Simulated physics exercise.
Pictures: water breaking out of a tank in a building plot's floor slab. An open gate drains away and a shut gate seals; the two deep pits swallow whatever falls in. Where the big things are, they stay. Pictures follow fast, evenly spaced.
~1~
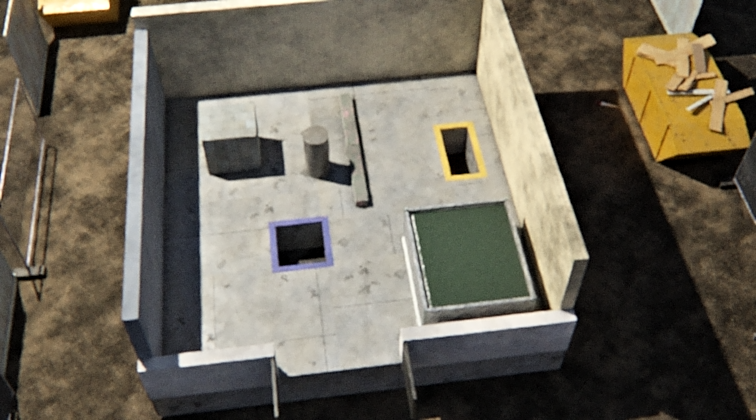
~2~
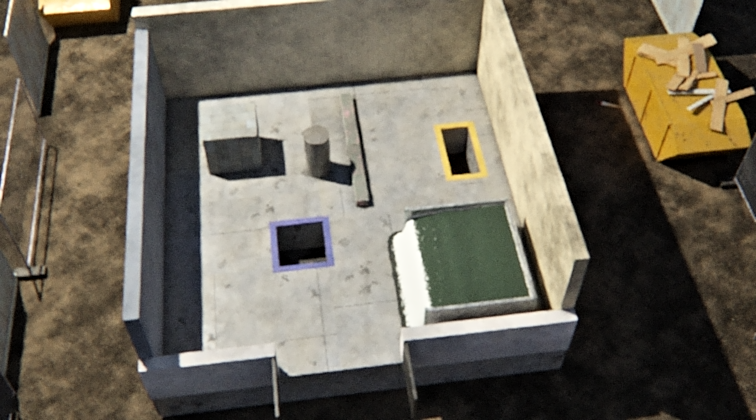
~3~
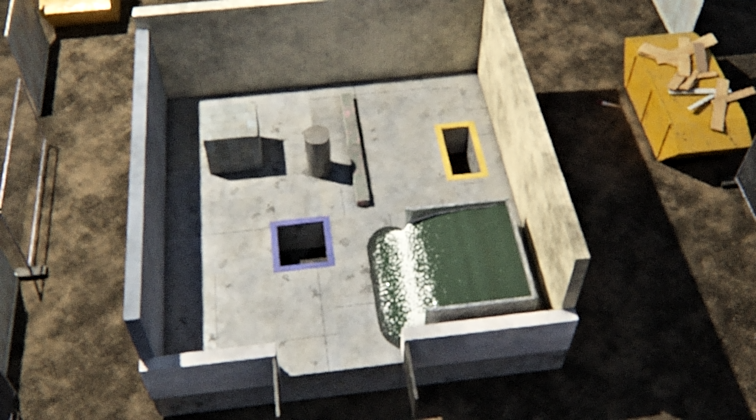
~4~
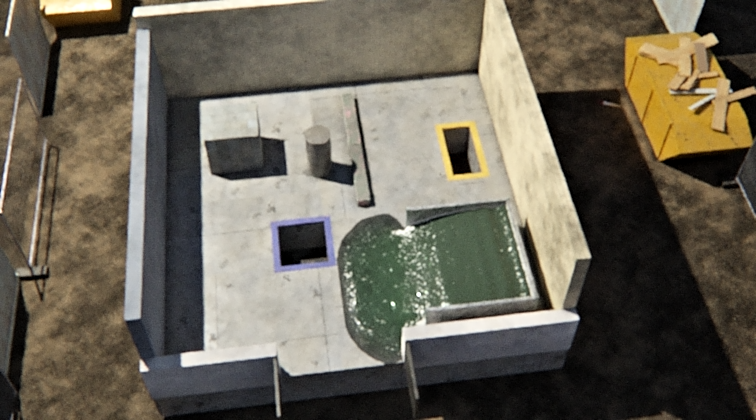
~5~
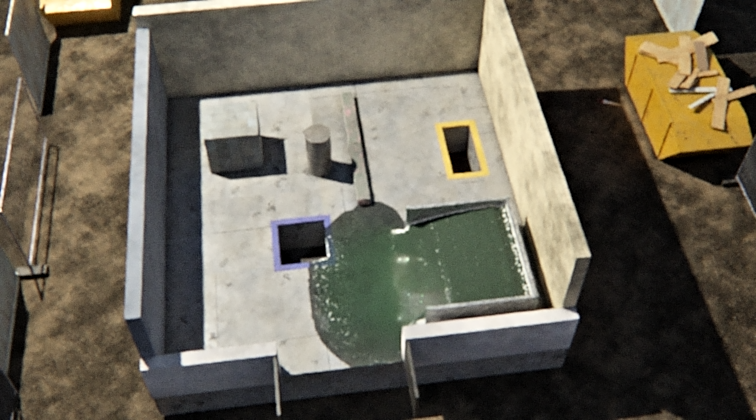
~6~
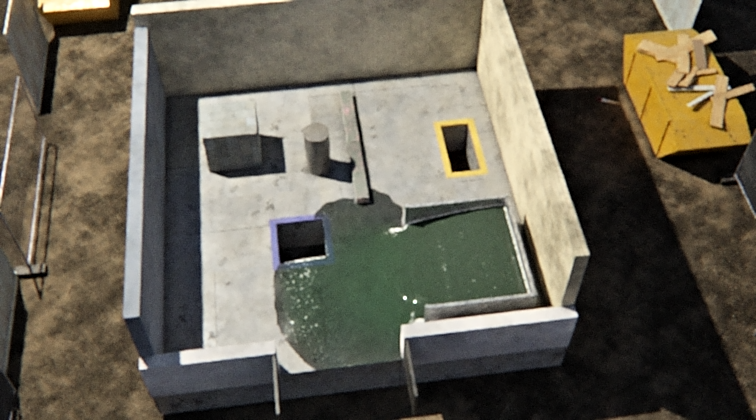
Dark green water breaks out of the left side of a square tank in a walled concrete building plot, seen from high above by a still camera. A blue-edged opening lies left of the tank, a yellow-edged one above it, with a grey block, a cylinder and a thin bar farther back. White froth leads first, then the green sheet spreads leftward across the slab, reaching the blue edging and the front wall's gap.
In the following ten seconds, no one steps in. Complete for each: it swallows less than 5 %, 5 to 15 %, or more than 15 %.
Completed: The gate swallows more than 15 %; the yellow pit swallows less than 5 %; the blue pit swallows more than 15 %.
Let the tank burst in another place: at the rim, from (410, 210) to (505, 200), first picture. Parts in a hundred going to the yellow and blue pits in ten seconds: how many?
Yellow 55 %, blue 2 %.
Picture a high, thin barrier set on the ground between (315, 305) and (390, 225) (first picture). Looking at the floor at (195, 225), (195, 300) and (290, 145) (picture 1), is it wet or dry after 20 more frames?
As the points were listed, they come out taken by the flood, taken by the flood, and finally free from flooding.
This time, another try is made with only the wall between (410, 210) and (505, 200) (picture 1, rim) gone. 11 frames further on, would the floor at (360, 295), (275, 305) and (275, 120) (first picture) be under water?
First point spared, second point spared, third point spared.
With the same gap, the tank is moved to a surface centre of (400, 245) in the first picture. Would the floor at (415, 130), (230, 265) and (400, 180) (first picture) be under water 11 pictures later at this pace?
Looking at all three, I'd call them bone dry, swamped, bone dry.
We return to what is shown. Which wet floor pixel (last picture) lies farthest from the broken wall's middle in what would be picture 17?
Somewhere near (166, 202).
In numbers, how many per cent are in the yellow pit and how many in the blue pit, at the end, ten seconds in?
That's 0 per cent for the first and 30 per cent for the second.
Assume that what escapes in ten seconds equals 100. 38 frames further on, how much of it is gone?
About 80 per cent.
A moment on, water covers 35 % of the floor; the gate 3 %, the yellow pit 0 %, the blue pit 6 %.
Next, water covers 40 % of the floor; the gate 7 %, the yellow pit 0 %, the blue pit 13 %.
Then, water covers 45 % of the floor; the gate 11 %, the yellow pit 0 %, the blue pit 19 %.
Later, water covers 60 % of the floor; the gate 16 %, the yellow pit 0 %, the blue pit 24 %.
In the end, water covers 75 % of the floor; the gate 19 %, the yellow pit 0 %, the blue pit 30 %.
